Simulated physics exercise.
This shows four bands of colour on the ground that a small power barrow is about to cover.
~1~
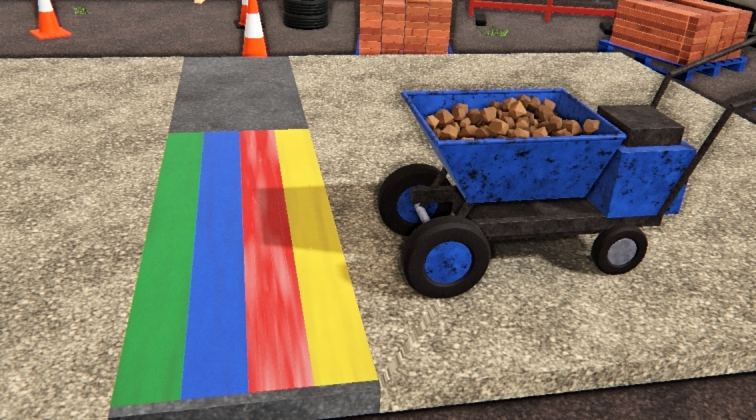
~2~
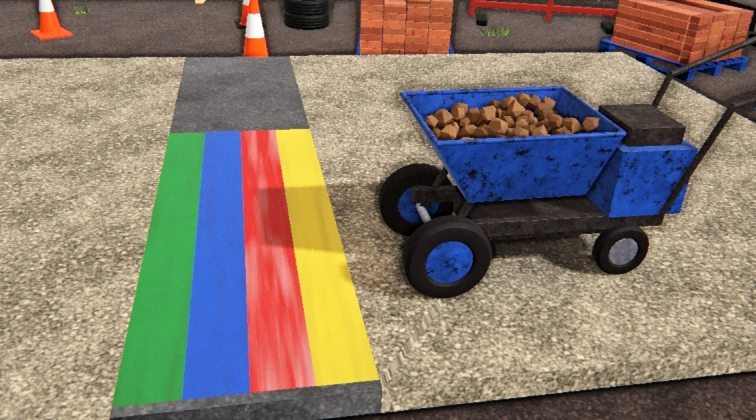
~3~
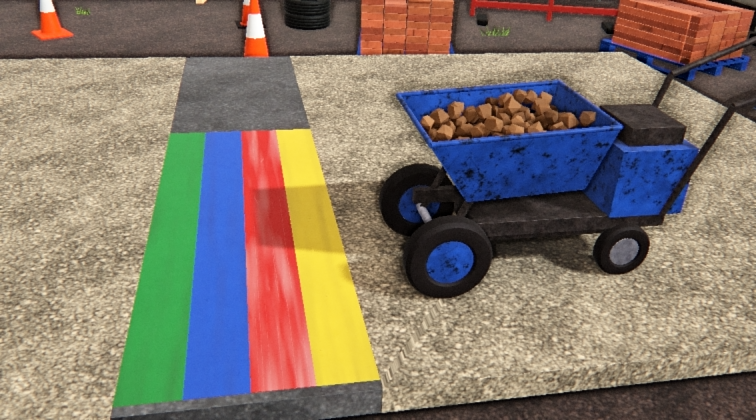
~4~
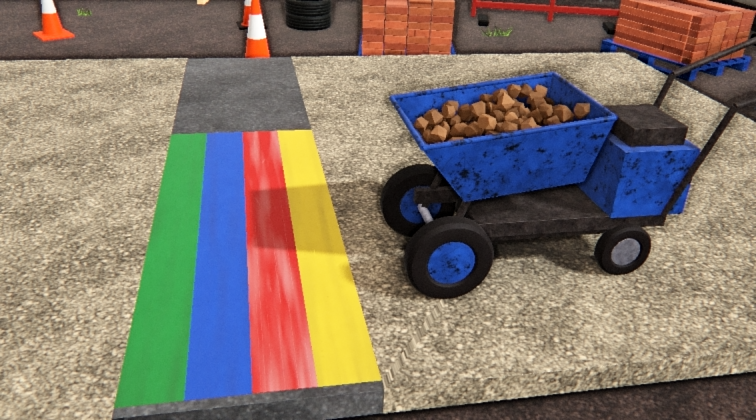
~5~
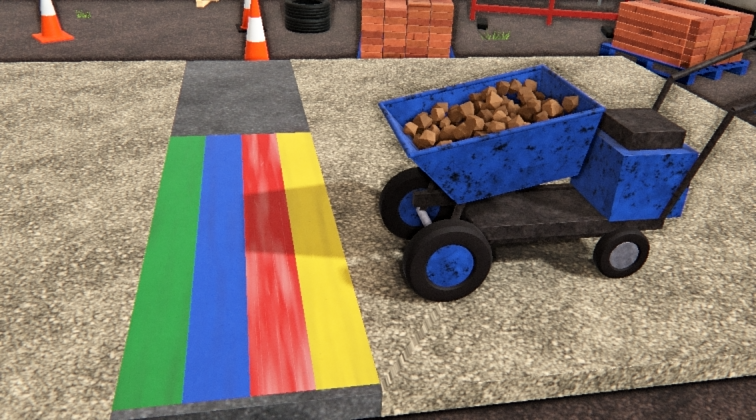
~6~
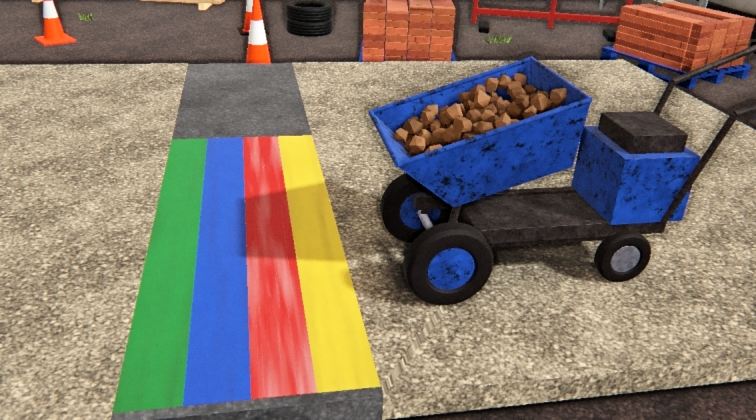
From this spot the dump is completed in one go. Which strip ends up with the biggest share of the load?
The red strip.
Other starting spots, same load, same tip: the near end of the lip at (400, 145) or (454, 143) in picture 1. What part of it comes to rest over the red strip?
Approximately 30 per cent and 40 per cent, in that order.
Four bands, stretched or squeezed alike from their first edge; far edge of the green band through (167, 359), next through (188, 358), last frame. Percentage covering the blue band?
First 30 in a hundred, then 30 in a hundred.
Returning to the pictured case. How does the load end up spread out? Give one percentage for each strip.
Yellow strip about 20 per cent, red strip about 40 per cent, blue strip about 25 per cent, green strip about 5 per cent.
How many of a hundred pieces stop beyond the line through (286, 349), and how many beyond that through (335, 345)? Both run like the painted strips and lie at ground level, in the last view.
Some 60 and some 90 per cent, respectively.
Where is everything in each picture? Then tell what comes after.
The first frame shows lip of the skip at (438, 144), level; top of the load at (523, 123), clay clods; yellow strip at (336, 333); red strip at (277, 338); blue strip at (216, 344); green strip at (153, 349).
The second frame shows lip of the skip at (436, 144), level; top of the load at (523, 122).
The third frame shows lip of the skip at (431, 145), tipped barely; top of the load at (519, 119).
The fourth frame shows lip of the skip at (423, 148), tipped a little; top of the load at (522, 123).
The fifth frame shows lip of the skip at (410, 156), tipped a little; top of the load at (526, 113).
The sixth frame shows lip of the skip at (398, 165), tipped clearly; top of the load at (515, 109); yellow strip at (339, 340); red strip at (280, 345); blue strip at (219, 350); green strip at (156, 355).
Soon, skip tipped steeply; all in the skip.
A while on, skip tipped right over; most in the skip; a stray few over the yellow strip; a small part over the red strip; a stray few over the blue strip; a stray few falling.
Towards the end, skip tipped right over; about a quarter in the skip; a small part over the yellow strip; about a third over the red strip; about a quarter over the blue strip; a small part over the green strip; a stray few off the paint.
Finally, skip tipped right over; a small part in the skip; about a quarter over the yellow strip; about a third over the red strip; about a quarter over the blue strip; a small part over the green strip; a stray few off the paint.
